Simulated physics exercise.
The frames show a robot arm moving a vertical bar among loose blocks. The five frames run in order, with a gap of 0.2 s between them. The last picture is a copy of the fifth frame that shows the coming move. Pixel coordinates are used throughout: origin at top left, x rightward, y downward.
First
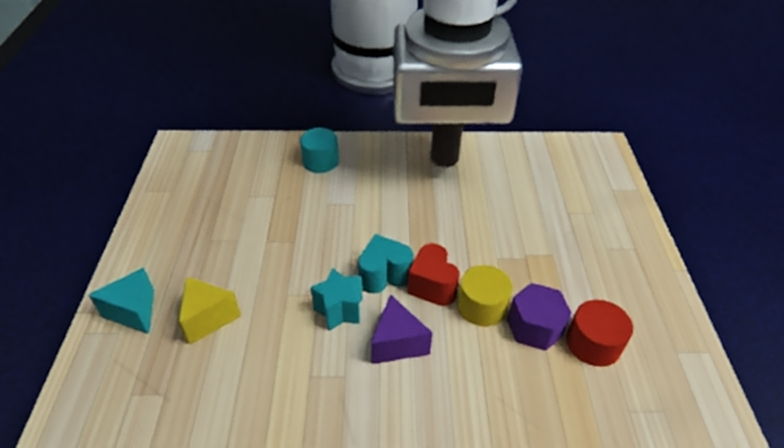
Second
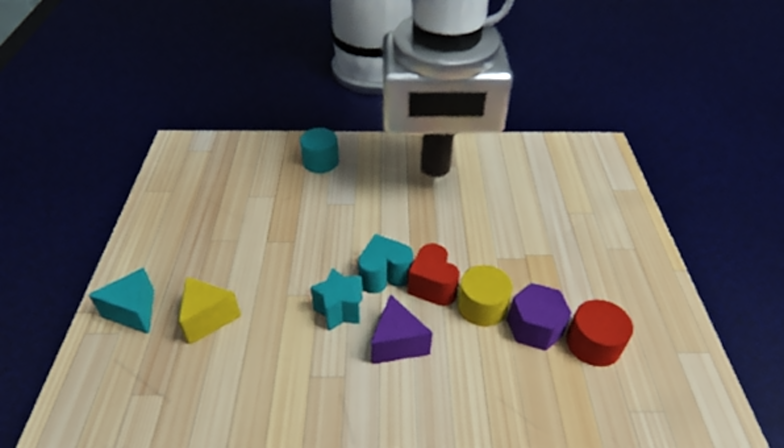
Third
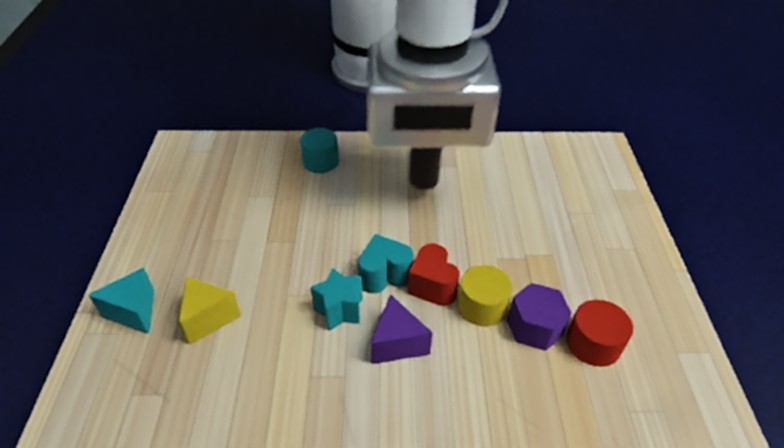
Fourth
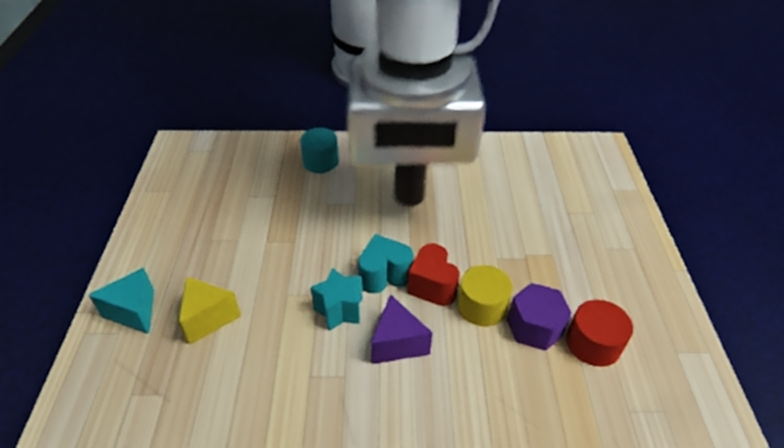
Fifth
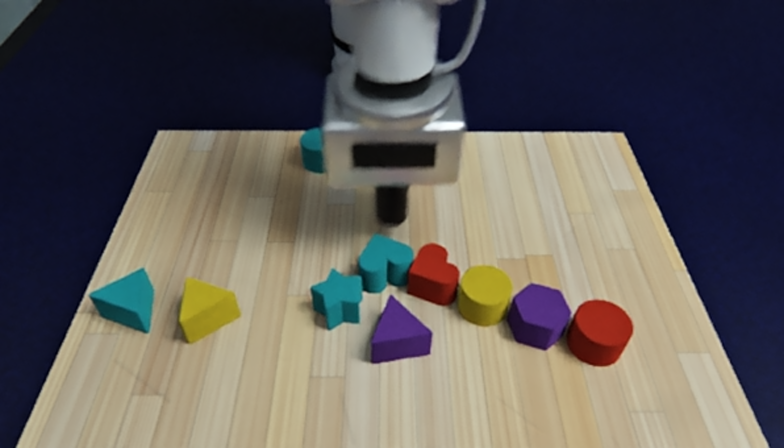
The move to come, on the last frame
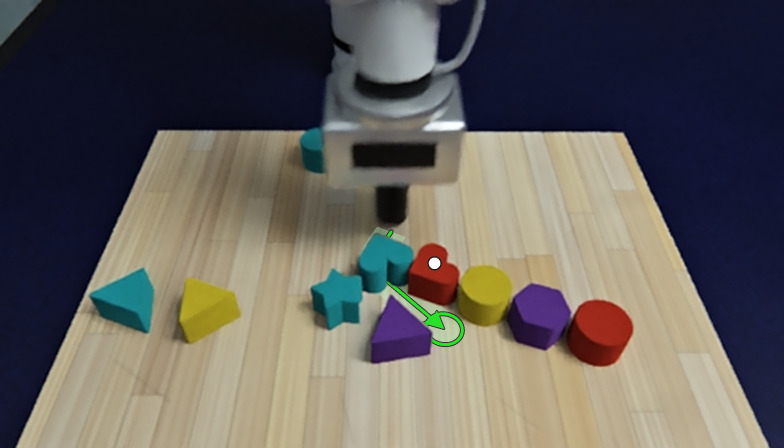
Robot arm moving its dark vertical bar forward and left over a wooden board, the colourful loose blocks staying still.
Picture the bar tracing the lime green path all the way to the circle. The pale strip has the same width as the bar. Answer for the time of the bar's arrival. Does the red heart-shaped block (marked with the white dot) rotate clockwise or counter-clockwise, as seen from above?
It twists anticlockwise.
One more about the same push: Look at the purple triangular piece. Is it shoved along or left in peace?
Answer: Moved.
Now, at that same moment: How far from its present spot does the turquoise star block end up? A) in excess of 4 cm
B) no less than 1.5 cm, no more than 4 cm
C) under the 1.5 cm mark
C
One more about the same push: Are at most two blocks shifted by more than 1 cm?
That would be a no.
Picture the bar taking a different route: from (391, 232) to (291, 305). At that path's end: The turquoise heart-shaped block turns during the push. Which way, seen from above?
From overhead, anticlockwise.
The line goes from (391, 232) by way of (377, 265) and (406, 297) to (444, 329); the dot is on the red heart-shaped block.
What follows on the original path. One third of the way, bar at (377, 250); turquoise heart-shaped block at (383, 272), turned 35° anticlockwise.
Two thirds of the way, bar at (407, 281); turquoise heart-shaped block at (392, 305); purple triangular piece at (403, 346); red heart-shaped block at (445, 268), turned 40° anticlockwise; yellow circular block at (499, 282).
At the end, bar at (446, 313); turquoise star block unmoved; turquoise heart-shaped block at (394, 310), turned 20° clockwise; purple triangular piece at (401, 353); red heart-shaped block at (453, 269), turned 75° anticlockwise; yellow circular block at (504, 279).
